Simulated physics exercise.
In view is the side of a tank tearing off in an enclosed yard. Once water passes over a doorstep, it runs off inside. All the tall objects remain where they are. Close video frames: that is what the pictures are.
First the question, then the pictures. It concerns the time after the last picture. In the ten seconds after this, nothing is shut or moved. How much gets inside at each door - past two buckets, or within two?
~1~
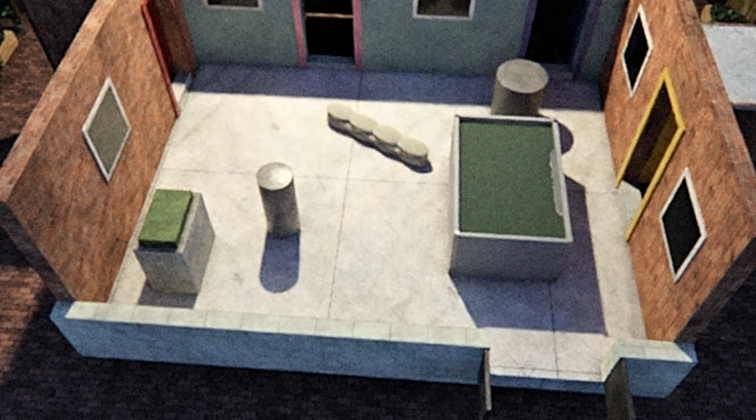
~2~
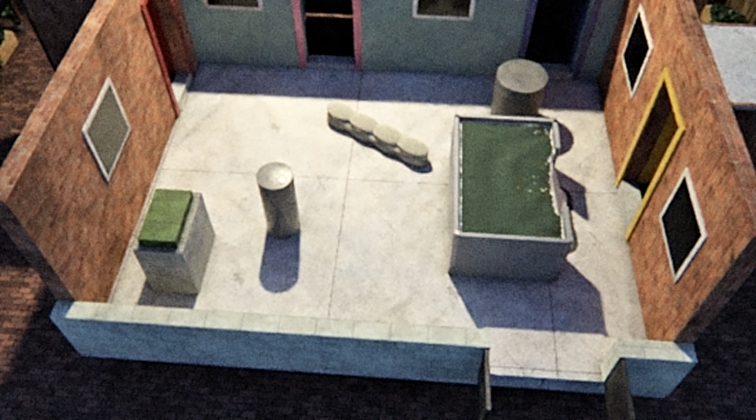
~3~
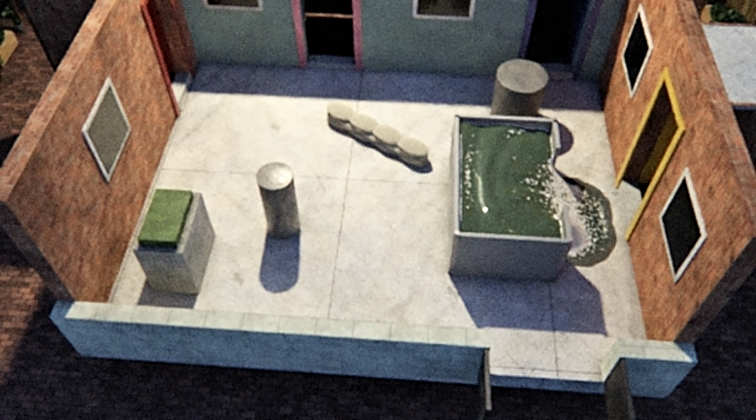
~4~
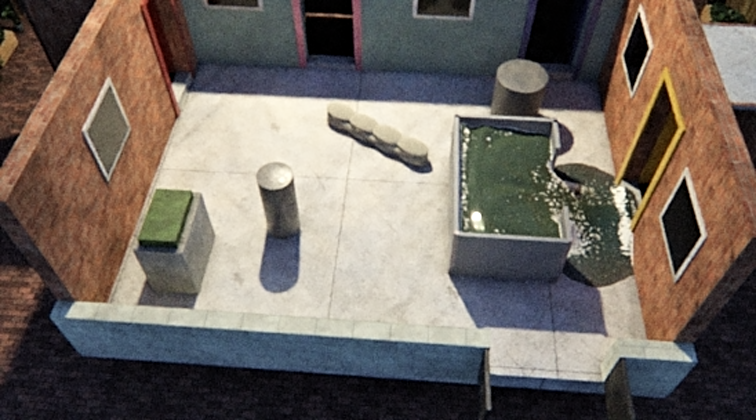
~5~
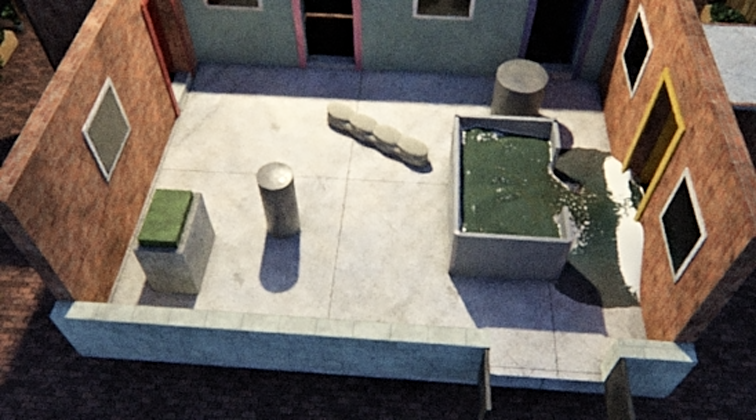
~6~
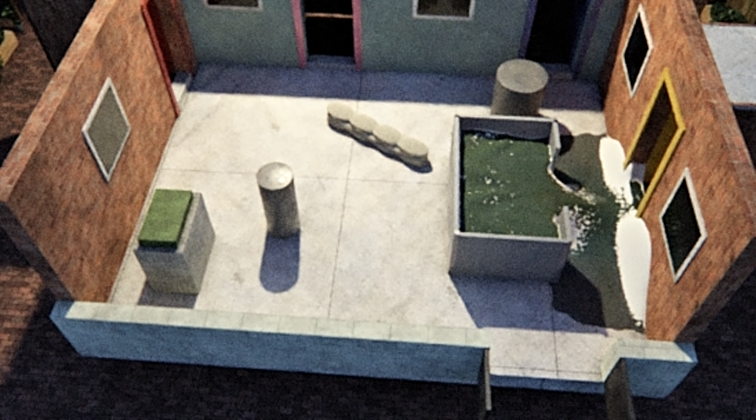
The pink door within two, the red door within two, the blue door past two, the yellow door past two.
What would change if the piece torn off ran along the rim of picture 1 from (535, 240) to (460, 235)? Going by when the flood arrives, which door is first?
It would be the red one.
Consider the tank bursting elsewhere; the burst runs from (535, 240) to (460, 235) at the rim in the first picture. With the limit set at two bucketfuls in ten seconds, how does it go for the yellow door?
Yellow: Below the limit.
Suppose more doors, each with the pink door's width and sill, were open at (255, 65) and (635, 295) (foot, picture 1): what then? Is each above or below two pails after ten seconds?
Log: Door one misses the mark; door two beats the mark.
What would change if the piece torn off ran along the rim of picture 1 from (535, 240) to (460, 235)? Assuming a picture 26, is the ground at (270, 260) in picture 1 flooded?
By then I'd expect it to be drenched.
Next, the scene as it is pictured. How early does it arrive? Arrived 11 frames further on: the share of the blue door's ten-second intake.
Share at that point: Roughly 20 %.
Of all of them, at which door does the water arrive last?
Looks like the red-painted one.
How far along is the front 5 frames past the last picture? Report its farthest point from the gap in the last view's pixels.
Somewhere around (596, 84).
A moment on, water covers 15 % of the floor; the pink door not reached, the red door not reached, the blue door wet at the sill, nothing in, the yellow door far over two buckets in.
Next, water covers 25 % of the floor; the pink door not reached, the red door not reached, the blue door under two buckets in, the yellow door far over two buckets in.
Then, water covers 50 % of the floor; the pink door wet at the sill, nothing in, the red door not reached, the blue door over two buckets in, the yellow door far over two buckets in.
Later, water covers 70 % of the floor; the pink door wet at the sill, nothing in, the red door wet at the sill, nothing in, the blue door over two buckets in, the yellow door far over two buckets in.
In the end, water covers 90 % of the floor; the pink door wet at the sill, nothing in, the red door wet at the sill, nothing in, the blue door over two buckets in, the yellow door far over two buckets in.
